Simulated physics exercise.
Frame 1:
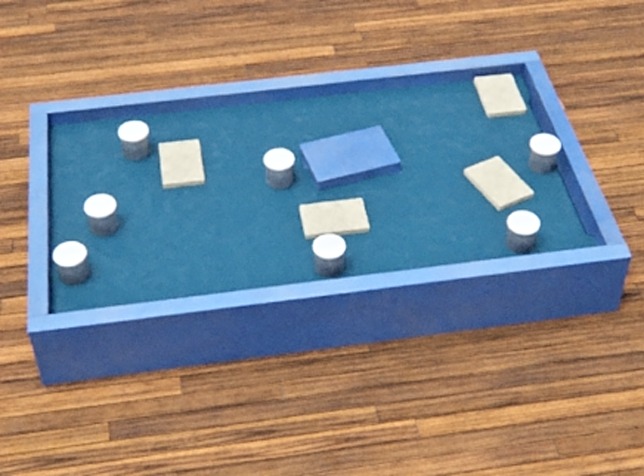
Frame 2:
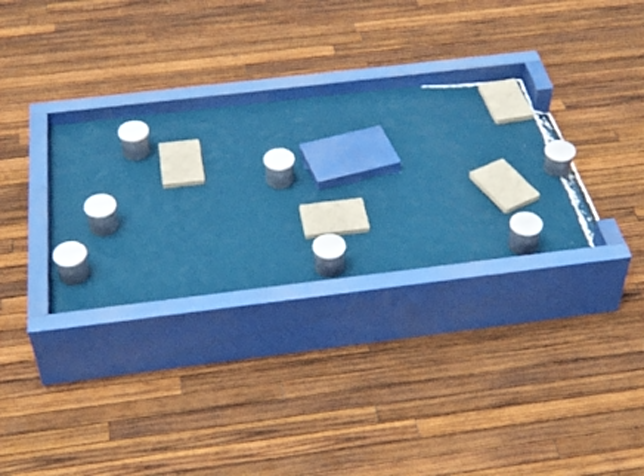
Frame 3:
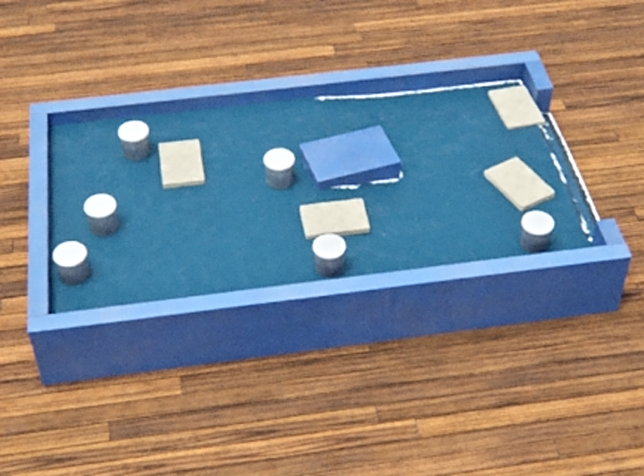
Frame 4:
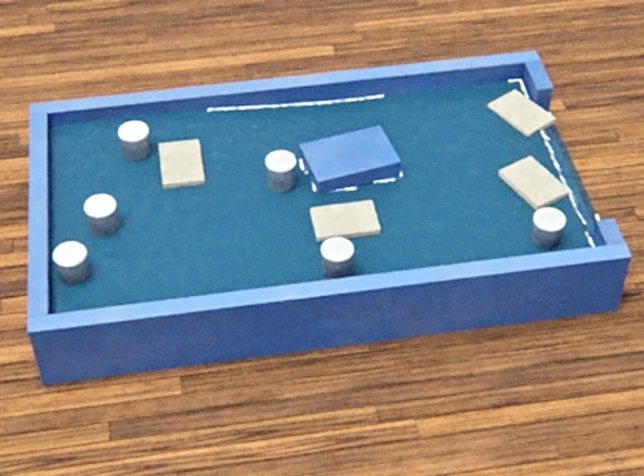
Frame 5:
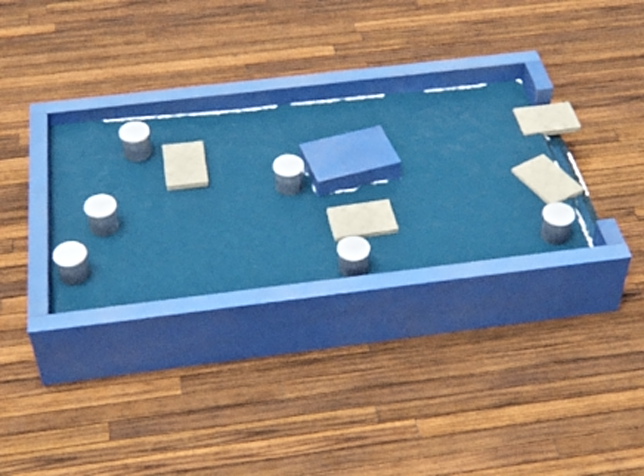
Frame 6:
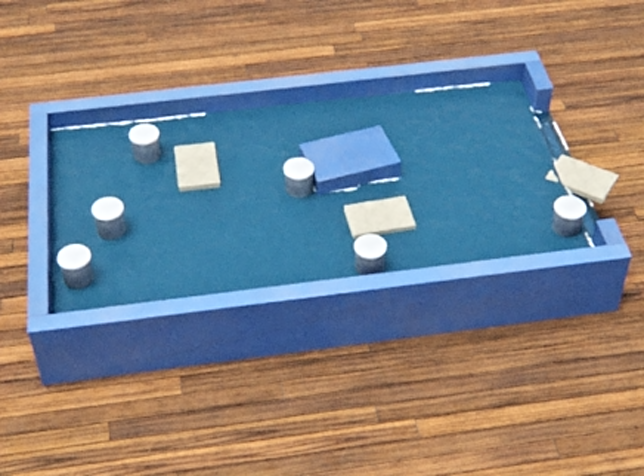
In a blue-walled splash pool on a wooden floor, a gap opens in the right wall and white ripples spread leftward; pale floats and white-topped pails drift right, with a pail and then a float passing out through the gap.
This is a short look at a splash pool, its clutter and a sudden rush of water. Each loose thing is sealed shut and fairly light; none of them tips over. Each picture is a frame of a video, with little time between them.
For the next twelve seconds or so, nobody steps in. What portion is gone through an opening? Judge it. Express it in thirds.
It comes to a third to two thirds.
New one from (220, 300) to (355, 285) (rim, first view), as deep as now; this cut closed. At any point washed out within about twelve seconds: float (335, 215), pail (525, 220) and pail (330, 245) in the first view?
Sequentially, I'd put it as swept away, not lost, swept away.
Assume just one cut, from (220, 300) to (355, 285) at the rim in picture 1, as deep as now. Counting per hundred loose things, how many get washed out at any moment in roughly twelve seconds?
About 20 percent.
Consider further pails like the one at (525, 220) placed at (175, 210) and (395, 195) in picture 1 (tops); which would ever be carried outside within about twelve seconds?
The first copy is held back and the second is swept away.
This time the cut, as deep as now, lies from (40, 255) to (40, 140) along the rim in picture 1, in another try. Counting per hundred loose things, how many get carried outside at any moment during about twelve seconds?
Roughly 30 in a hundred.
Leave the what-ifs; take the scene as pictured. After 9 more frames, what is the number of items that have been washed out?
4.
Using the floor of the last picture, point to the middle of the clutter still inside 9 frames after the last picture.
At about (261, 249).
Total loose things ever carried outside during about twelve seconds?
My count comes to 5.
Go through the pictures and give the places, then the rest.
The first picture shows a float at (499, 181), afloat; a pail at (524, 222) floats; 0 of 11 have shifted.
The second picture shows a float at (505, 183) floats, close to its start; a pail at (526, 224), afloat; 1 of 11 have shifted.
The third picture shows a float at (520, 181) floats, close to its start; a pail at (538, 222), afloat, close to its start; 4 of 11 have shifted.
The fourth picture shows a float at (534, 181), afloat, close to its start; a pail at (550, 219), afloat, close to its start; 6 of 11 have shifted.
The fifth picture shows a float at (548, 179) floats, a stride from its start; a pail at (559, 214) floats, close to its start; 7 of 11 have shifted.
The sixth picture shows a float at (582, 176) floats, a stride from its start; a pail at (570, 207) floats, a stride from its start; 9 of 11 have shifted.
A moment on, 4 of 11 are out; 7 afloat.
Next, 4 of 11 are out; 7 afloat.
Later, 4 of 11 are out; 7 afloat.
In the end, 5 of 11 are out; 6 afloat.
